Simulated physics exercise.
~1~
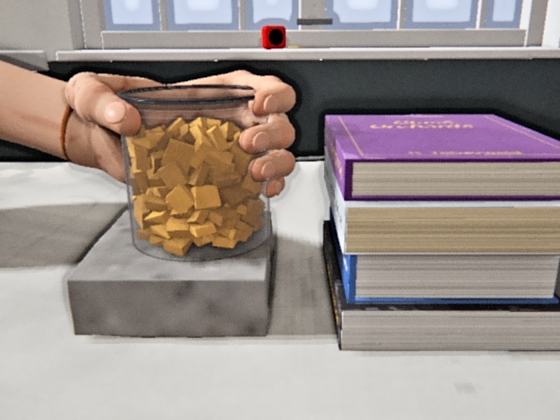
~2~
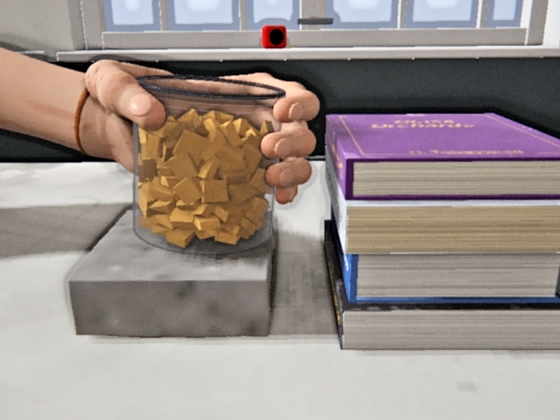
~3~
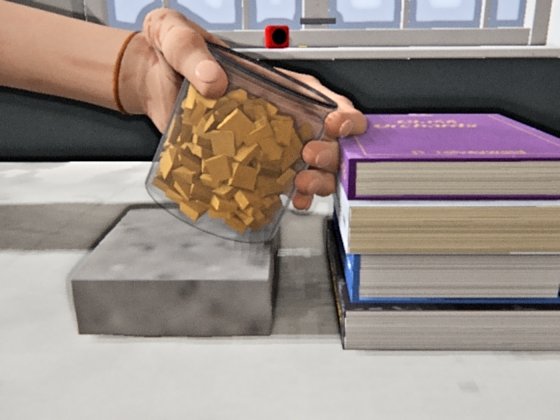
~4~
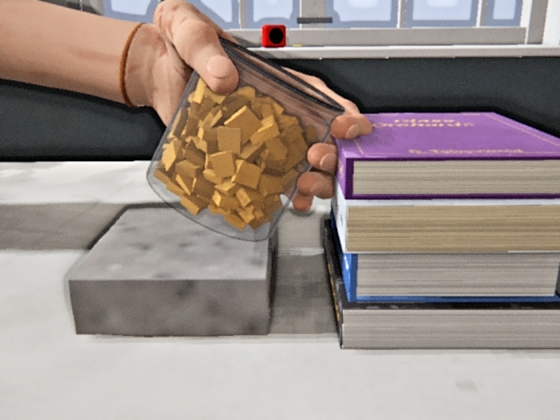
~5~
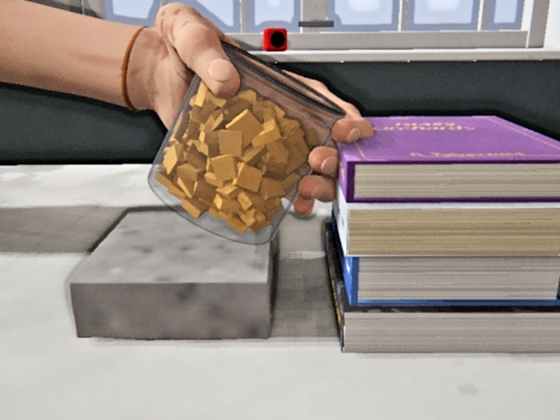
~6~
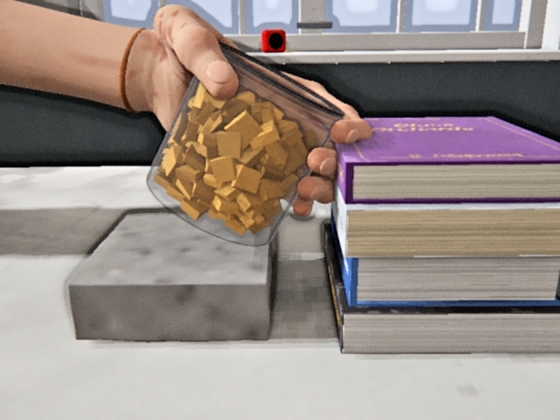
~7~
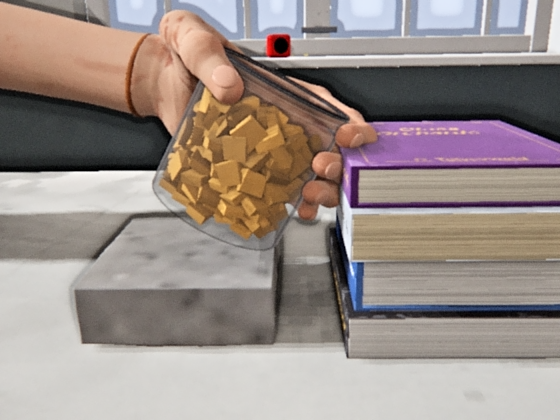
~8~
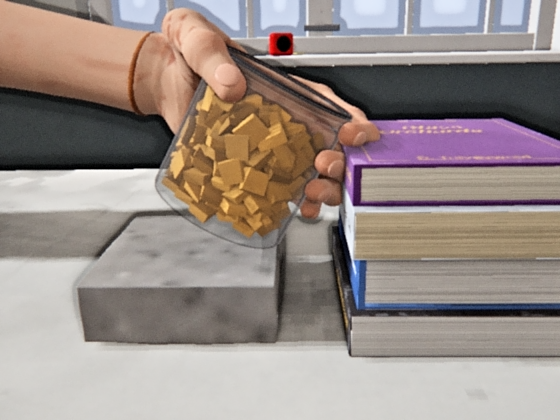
A hand lifts an open clear jar of small golden-brown chunks from a grey stone block, moves it right and tilts it towards a stack of four books. The jar comes to rest leaning against the top purple book, still held, with all the chunks inside.
